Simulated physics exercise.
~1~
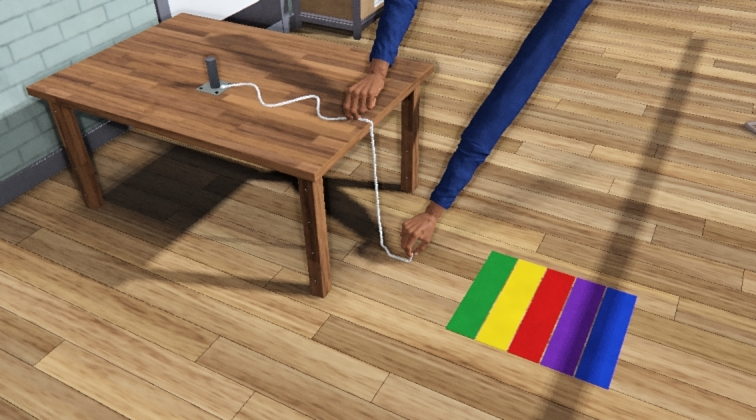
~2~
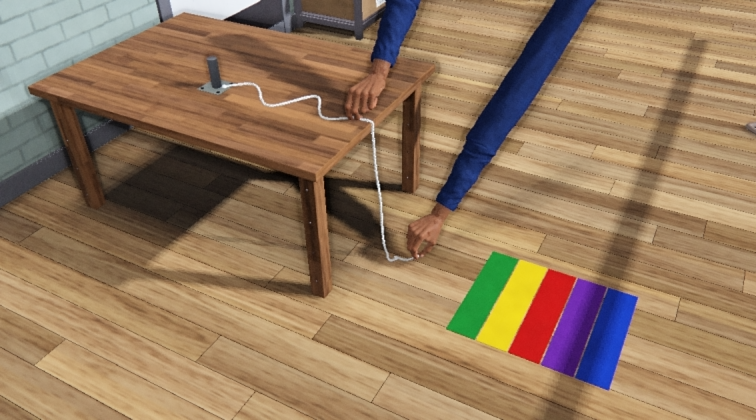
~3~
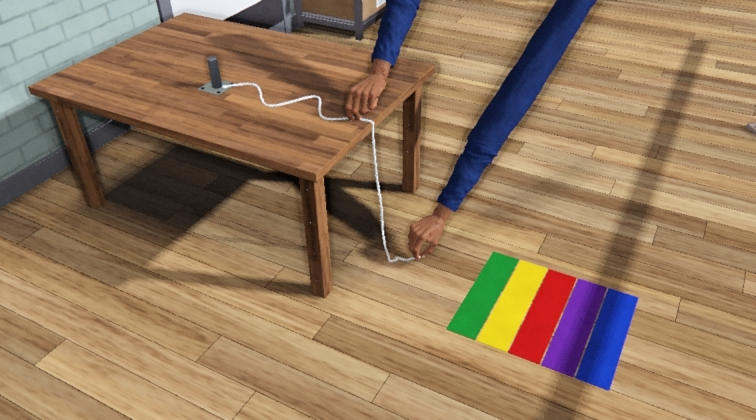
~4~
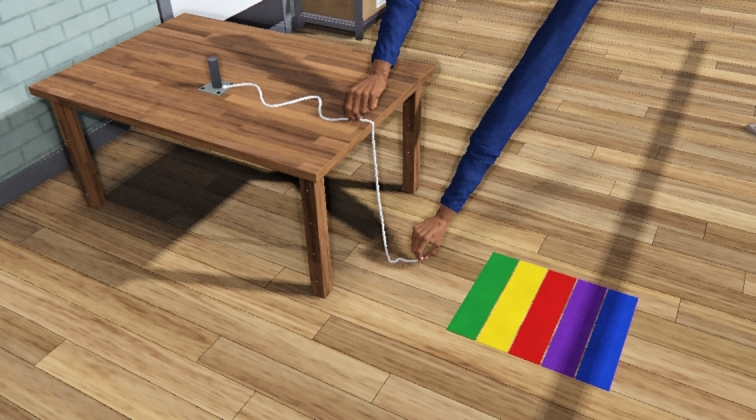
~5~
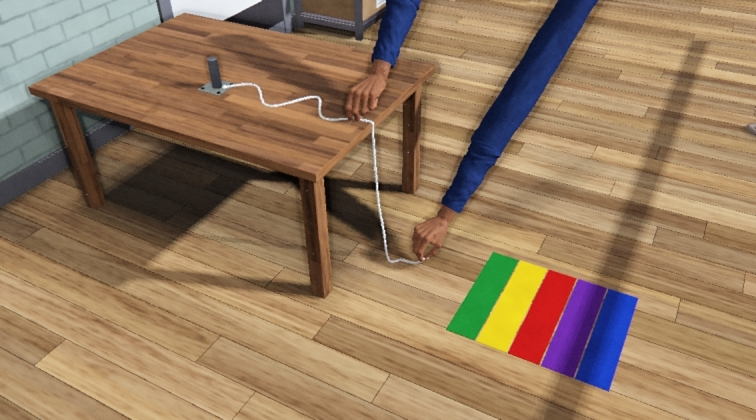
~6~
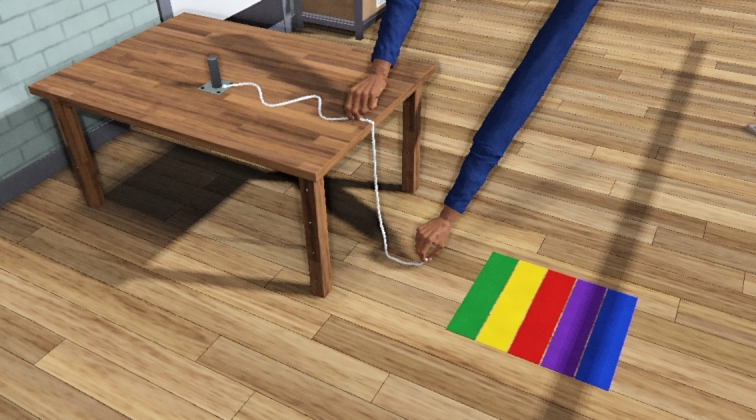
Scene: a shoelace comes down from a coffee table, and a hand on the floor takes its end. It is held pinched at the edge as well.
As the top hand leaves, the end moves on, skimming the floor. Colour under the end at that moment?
Purple.
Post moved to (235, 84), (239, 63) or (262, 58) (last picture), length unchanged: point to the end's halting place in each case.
About (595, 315), then (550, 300), then (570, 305).
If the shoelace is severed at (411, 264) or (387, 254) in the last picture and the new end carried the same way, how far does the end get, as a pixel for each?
Case by case: (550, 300), then (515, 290).
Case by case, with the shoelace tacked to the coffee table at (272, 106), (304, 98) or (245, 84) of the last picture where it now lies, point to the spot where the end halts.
Expect roughly (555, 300) for the first, (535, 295) for the second and (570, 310) for the third.
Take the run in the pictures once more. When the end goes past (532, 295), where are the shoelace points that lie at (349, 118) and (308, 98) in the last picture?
You'll find them at about (382, 158) and about (327, 114).
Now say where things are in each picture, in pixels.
The first picture shows end (412, 254); green (468, 318); yellow (499, 329); red (530, 341); purple (563, 353); blue (597, 365).
The second picture shows end (418, 256); shoelace through (252, 84) (282, 104) (320, 113) (373, 131) (379, 191) (384, 245).
The third picture shows end (420, 257).
The fourth picture shows end (423, 258); shoelace through (253, 85) (282, 105) (320, 113) (373, 132) (378, 192) (386, 246).
The fifth picture shows end (424, 259).
The sixth picture shows end (427, 259); shoelace through (252, 84) (282, 104) (320, 113) (373, 131) (377, 191) (385, 245).
Early on, end near (532, 295); over yellow.
Midway, end near (562, 305); over red.
At the end of the slack, end near (580, 311); over purple. It gets as far as the purple strip.
